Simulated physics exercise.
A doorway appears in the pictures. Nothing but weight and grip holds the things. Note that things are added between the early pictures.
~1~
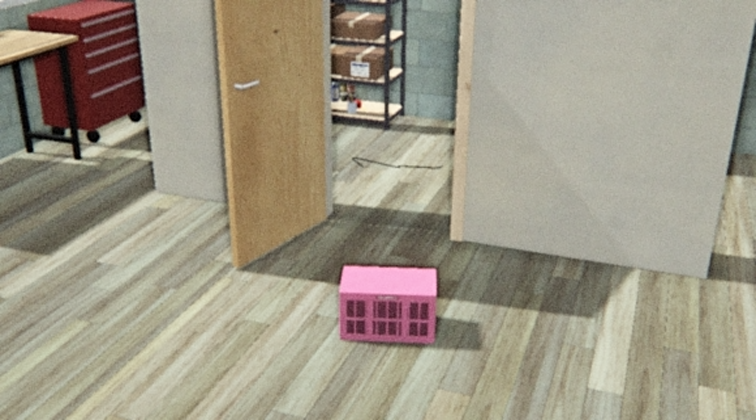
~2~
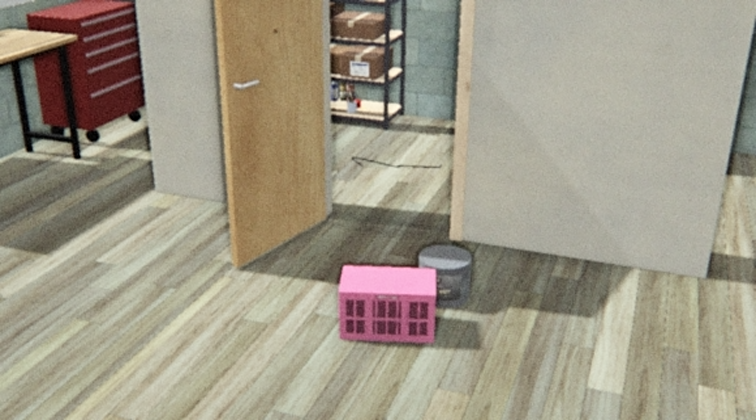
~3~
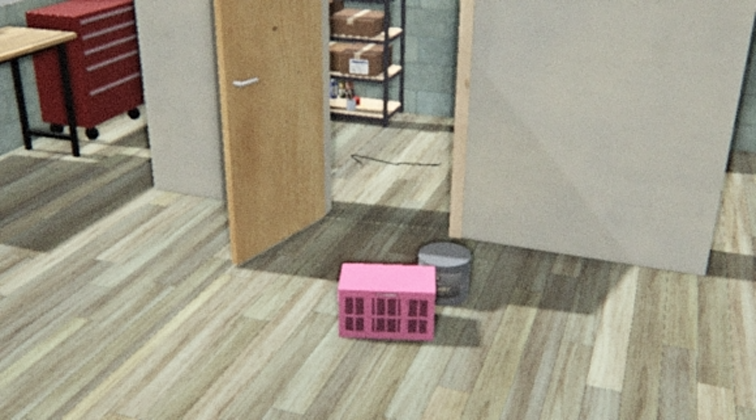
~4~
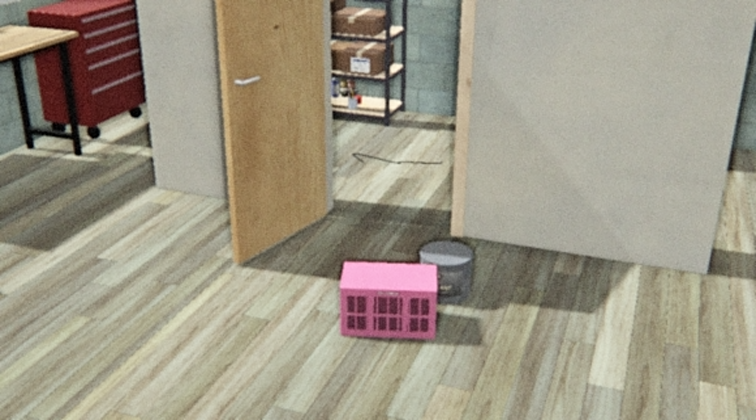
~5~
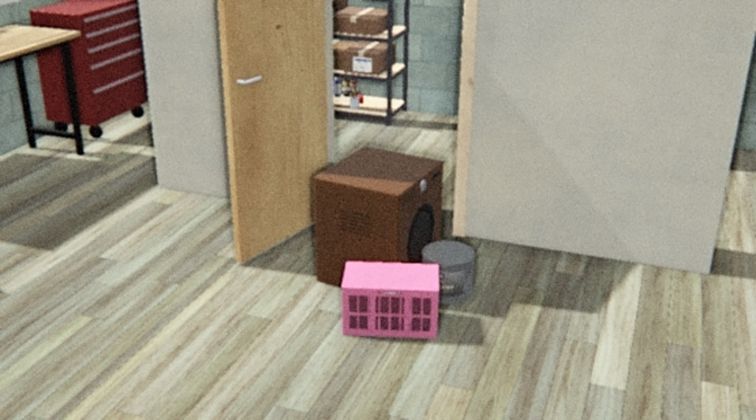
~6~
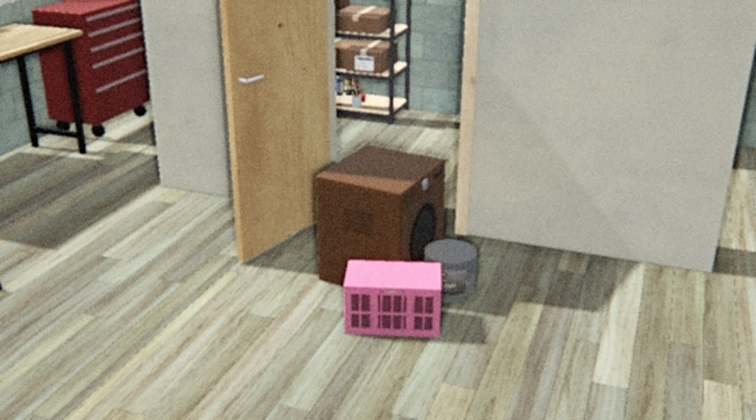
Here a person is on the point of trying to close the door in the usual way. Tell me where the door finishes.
It finishes still partly open.
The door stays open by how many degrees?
About 70°.
Then, 0.40 s after the last picture, door at 94°.
Then, 0.60 s after the last picture, door at 84°.
Then, 0.80 s after the last picture, door at 72°.
At rest, door at 71°; all 3 in place. Seen from the same camera at the end, brown appliance near (382, 220).
